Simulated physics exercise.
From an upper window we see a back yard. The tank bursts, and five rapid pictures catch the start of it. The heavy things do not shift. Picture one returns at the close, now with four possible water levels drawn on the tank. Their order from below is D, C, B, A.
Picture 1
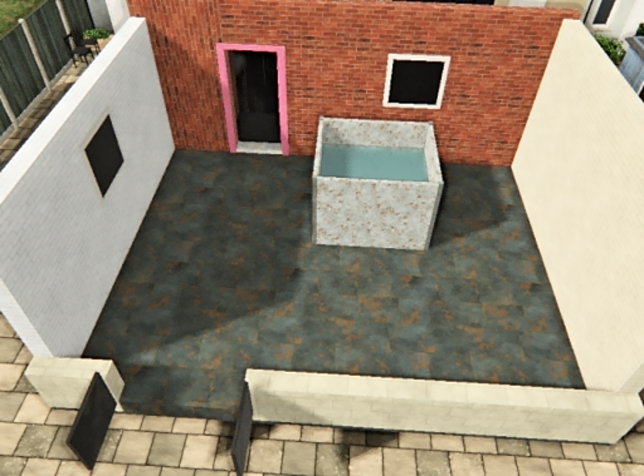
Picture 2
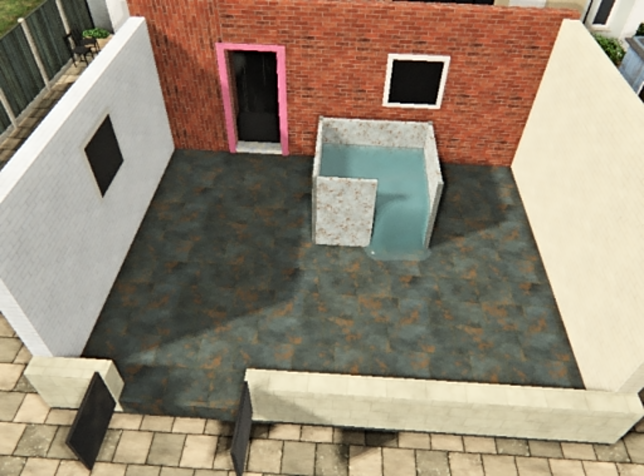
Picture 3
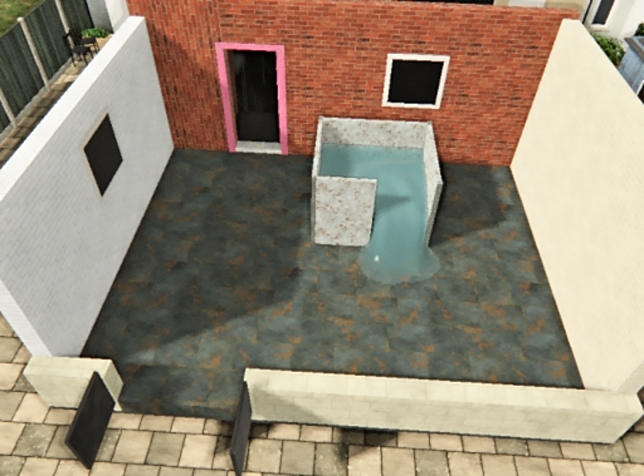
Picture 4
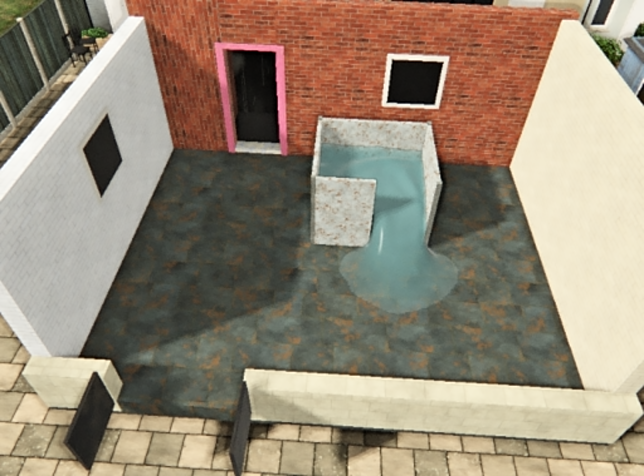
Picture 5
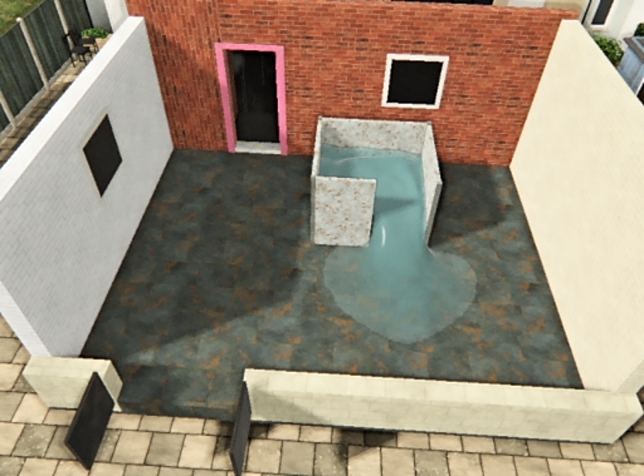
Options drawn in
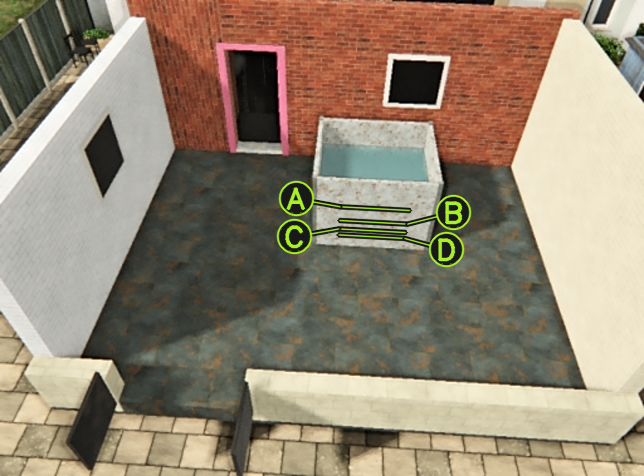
Water pours through a gap in the stone tank and spreads across the dark yard.
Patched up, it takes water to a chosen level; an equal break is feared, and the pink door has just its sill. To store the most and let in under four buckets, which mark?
Take A.
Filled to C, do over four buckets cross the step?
No, not at all.
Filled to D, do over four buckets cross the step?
No, that is safe.
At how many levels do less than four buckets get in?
All of the four.
On the marked copy, A at (375, 208); B at (373, 222); C at (372, 230); D at (371, 236); from the bottom up D, C, B, A.
With A, a bucket or two gets in.
With B, nothing gets over.
With C, nothing gets over.
With D, nothing gets over.
